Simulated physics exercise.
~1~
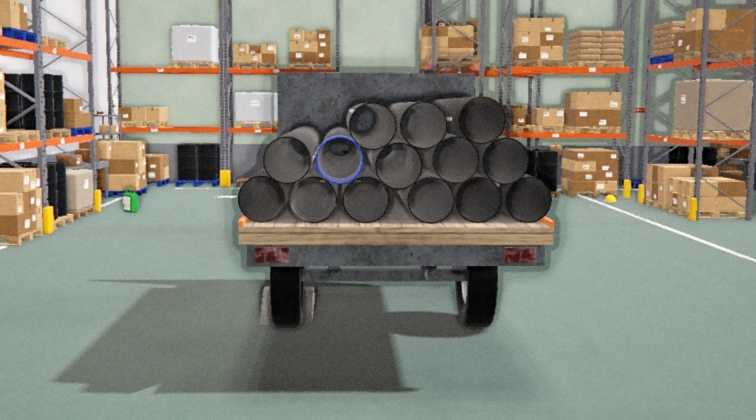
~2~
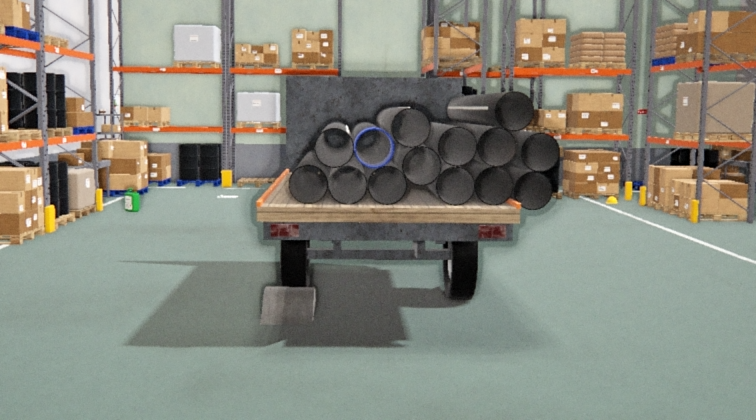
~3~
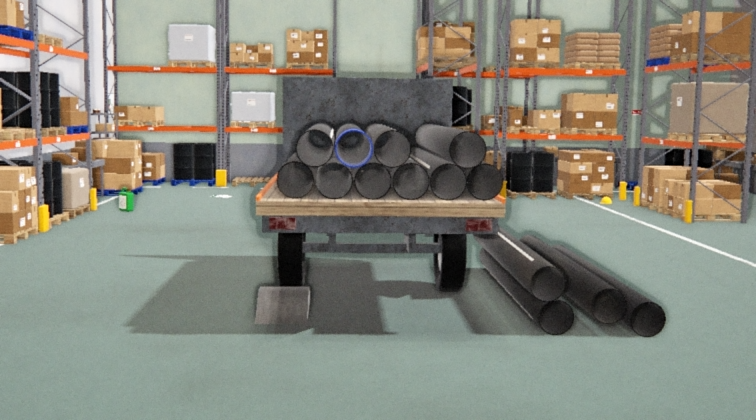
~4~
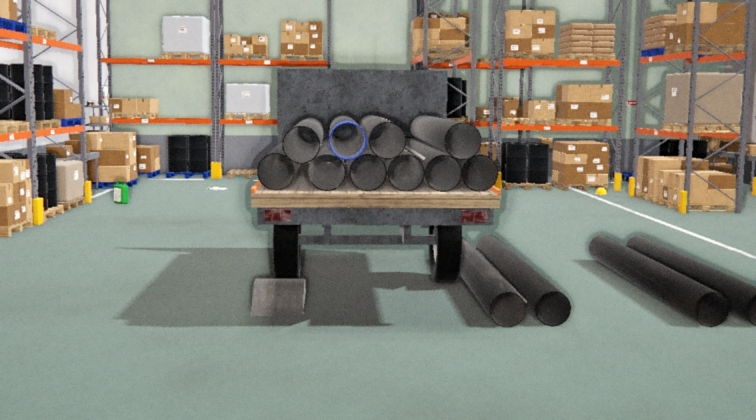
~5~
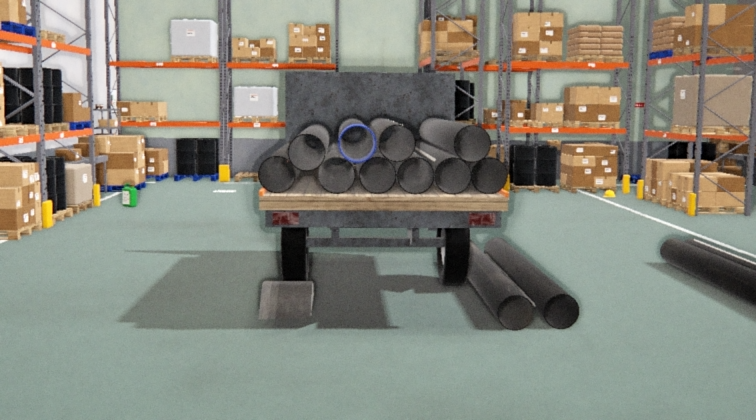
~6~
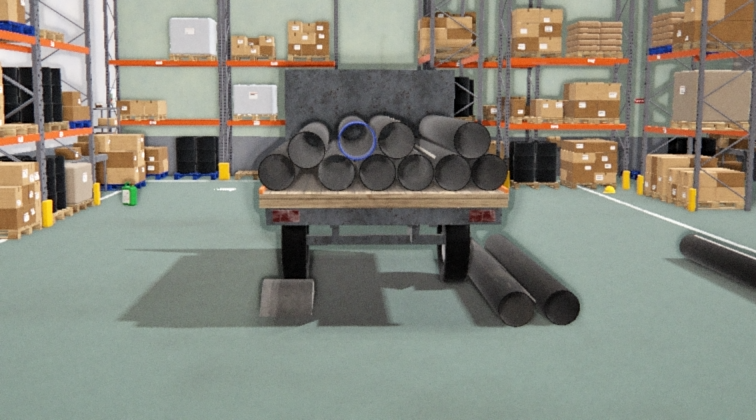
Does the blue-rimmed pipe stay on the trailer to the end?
Yes, it stays on the deck, resting on top of other pipes, while some of the dark ones end up on the floor to the right.
